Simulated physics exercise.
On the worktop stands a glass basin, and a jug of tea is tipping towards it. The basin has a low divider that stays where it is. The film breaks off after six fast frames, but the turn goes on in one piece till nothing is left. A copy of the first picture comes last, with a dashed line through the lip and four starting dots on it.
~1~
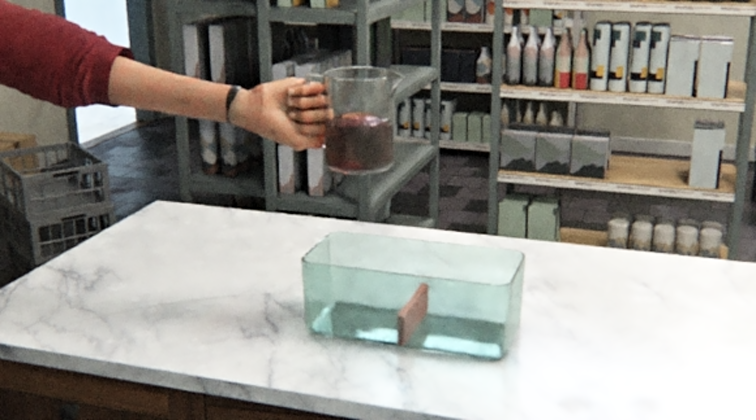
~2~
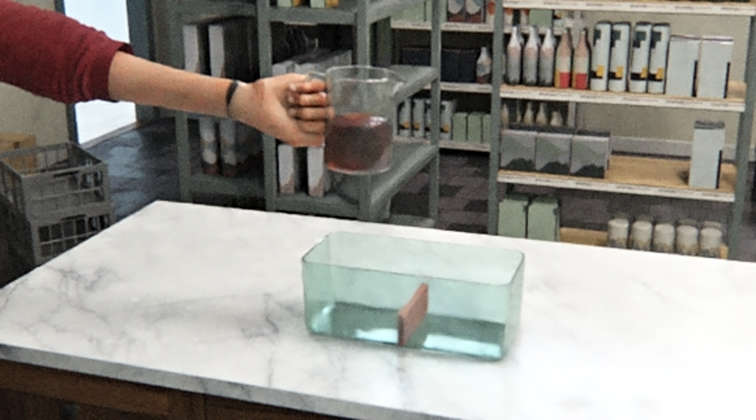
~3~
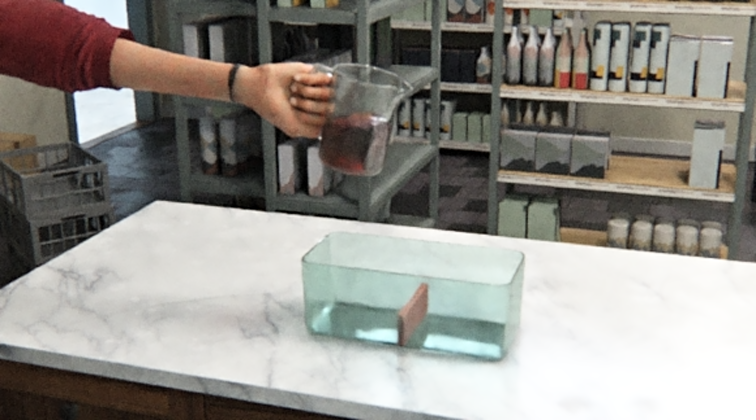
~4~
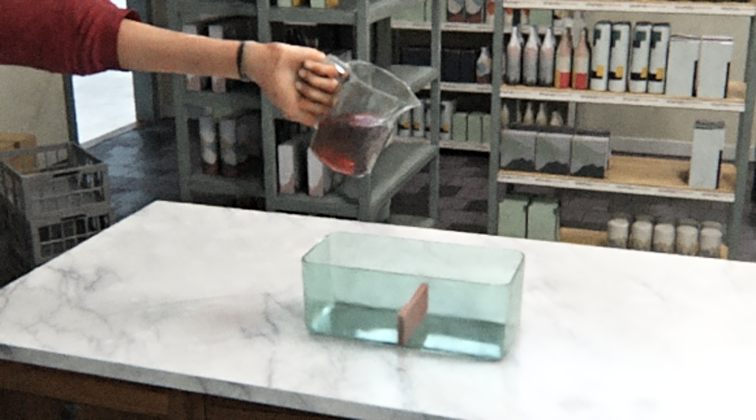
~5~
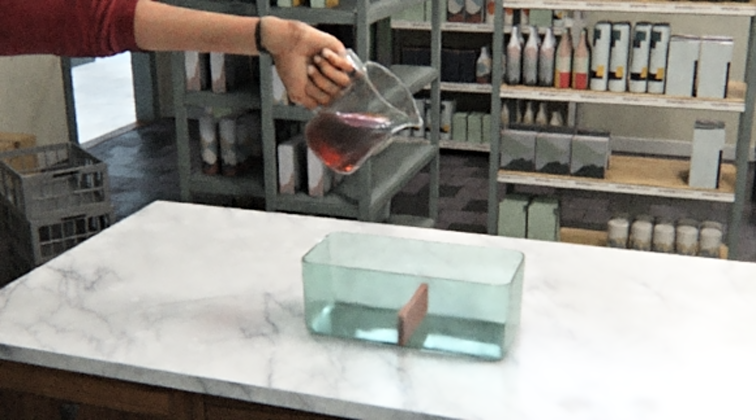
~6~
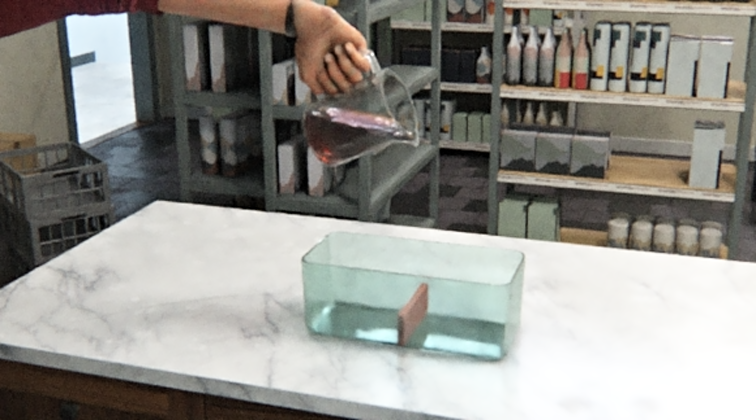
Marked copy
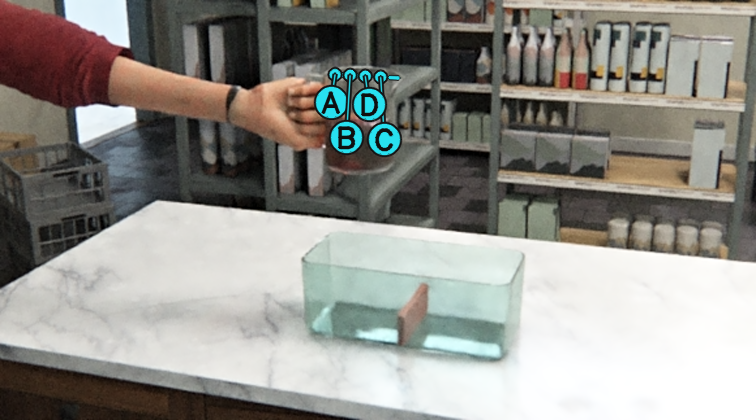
A hand tilting a glass jug of reddish-brown tea steadily to the right above a glass basin on a marble worktop.
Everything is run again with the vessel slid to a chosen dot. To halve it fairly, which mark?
D is best.
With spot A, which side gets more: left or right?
The left one.
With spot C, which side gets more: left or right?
More ends on the right.
On the marked copy, A at (335, 74); B at (350, 75); C at (380, 77); D at (365, 76).
For spot A, about 89 % ends left of the wall and 5 % right of it; 7 % is lost outside.
For spot B, about 84 % ends left of the wall and 8 % right of it; 8 % is lost outside.
For spot C, about 13 % ends left of the wall and 84 % right of it; 3 % is lost outside.
For spot D, about 55 % ends left of the wall and 43 % right of it.
